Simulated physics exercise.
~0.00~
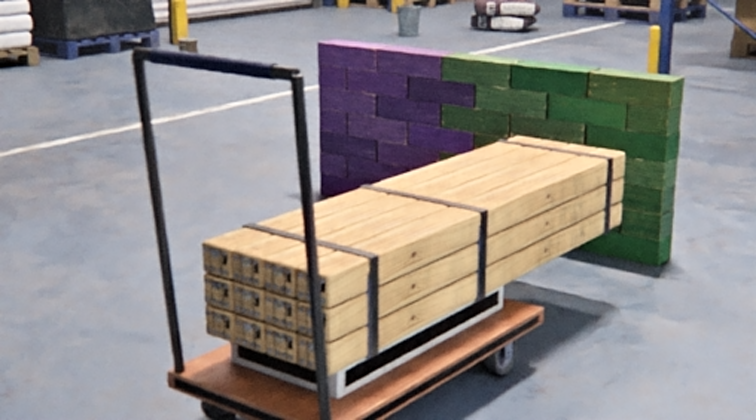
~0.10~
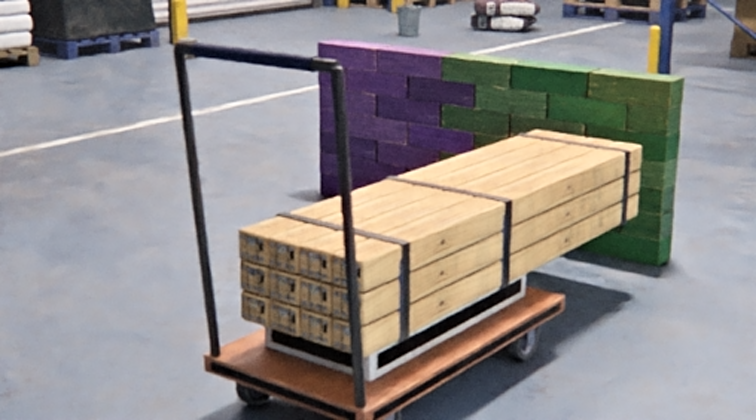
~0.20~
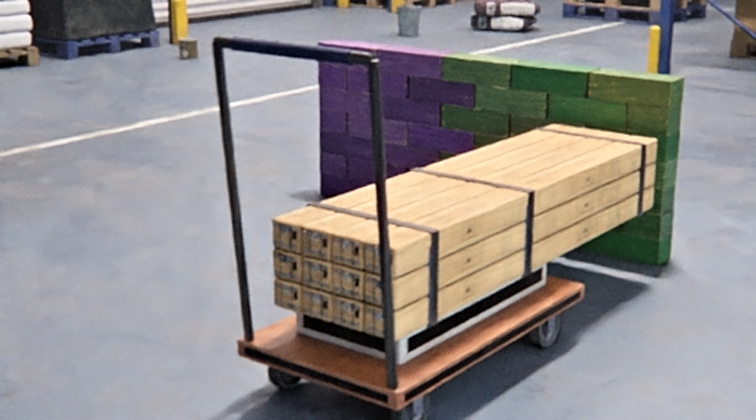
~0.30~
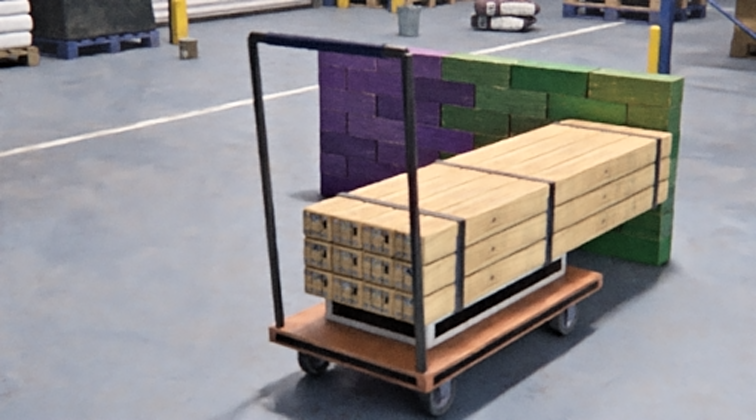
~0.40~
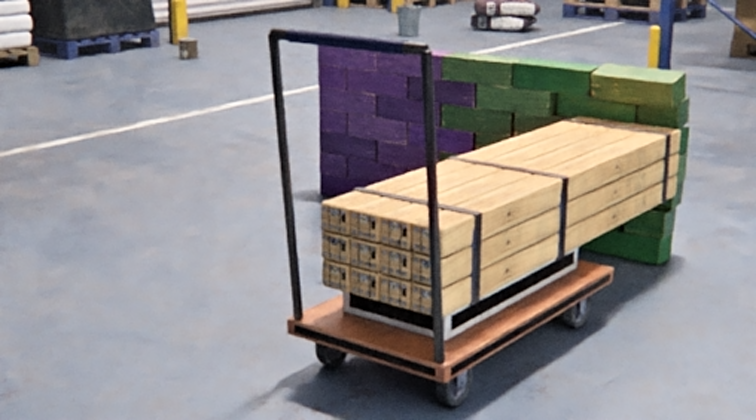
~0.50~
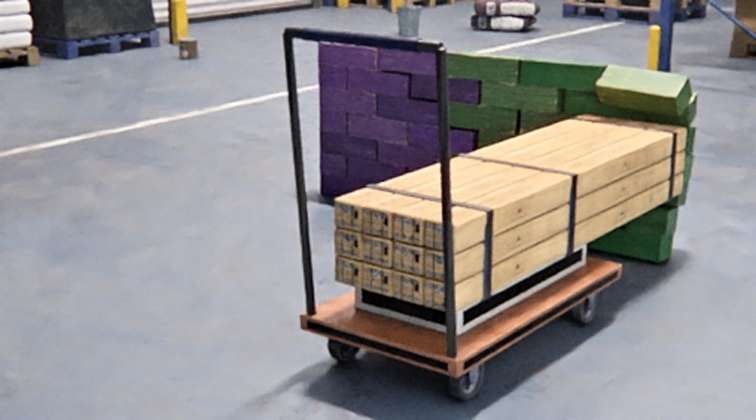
In a store room, a trolley loaded with strapped timber rolled up to a purple and green wall of loose wooden blocks, and its load pushed into the green end, shifting and tilting several blocks.
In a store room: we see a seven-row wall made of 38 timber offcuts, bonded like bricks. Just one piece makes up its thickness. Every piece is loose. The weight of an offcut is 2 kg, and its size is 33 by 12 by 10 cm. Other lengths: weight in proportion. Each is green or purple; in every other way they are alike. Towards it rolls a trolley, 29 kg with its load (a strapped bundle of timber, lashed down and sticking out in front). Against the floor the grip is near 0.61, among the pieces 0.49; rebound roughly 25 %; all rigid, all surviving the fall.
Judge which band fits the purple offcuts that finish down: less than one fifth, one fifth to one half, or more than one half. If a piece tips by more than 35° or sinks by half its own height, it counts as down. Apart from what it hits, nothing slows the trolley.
The band is less than one fifth.
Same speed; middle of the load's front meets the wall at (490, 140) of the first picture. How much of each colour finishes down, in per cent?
Down at the end: Green 90 percent, purple 60 percent.
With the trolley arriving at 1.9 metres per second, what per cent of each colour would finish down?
Result - green: 80%; purple: 10%.
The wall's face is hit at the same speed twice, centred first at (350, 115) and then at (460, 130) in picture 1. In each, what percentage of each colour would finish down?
You'd get green at 20 followed by 70, and purple at 90 followed by 90 percent.
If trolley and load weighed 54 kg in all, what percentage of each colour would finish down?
The split would be green 70, then purple 10 per cent.
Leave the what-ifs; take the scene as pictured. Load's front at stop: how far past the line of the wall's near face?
Rest position: Approx. 45 centimetres beyond.
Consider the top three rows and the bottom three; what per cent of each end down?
Top 70, bottom 30 per cent.
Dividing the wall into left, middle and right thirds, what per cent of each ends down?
Left 10 %, middle 50 %, right 90 %.
After 0.66 s, load 17 cm past the wall's line, still rolling; none of the 17 purple offcuts down (2 of 38 in all colours); top purple offcut leaning 21°; top green offcut leaning 21°.
After 0.86 s, load 23 cm past the wall's line, still rolling; 2 of the 17 purple offcuts down (19 of 38 in all colours); top purple offcut leaning 51°, 32 mm lower; top green offcut leaning 51°, 17 cm lower.
After 1.12 s, load 30 cm past the wall's line, still rolling; 2 of the 17 purple offcuts down (19 of 38 in all colours); top purple offcut on its side; top green offcut on its side.
At rest (2.5 s), load 46 cm past the wall's line, stopped; 2 of the 17 purple offcuts down (19 of 38 in all colours); top purple offcut upside down; top green offcut on its side. That is 12 per cent. As the last picture would show them, middles, top purple offcut near (437, 172), top green offcut near (599, 161).
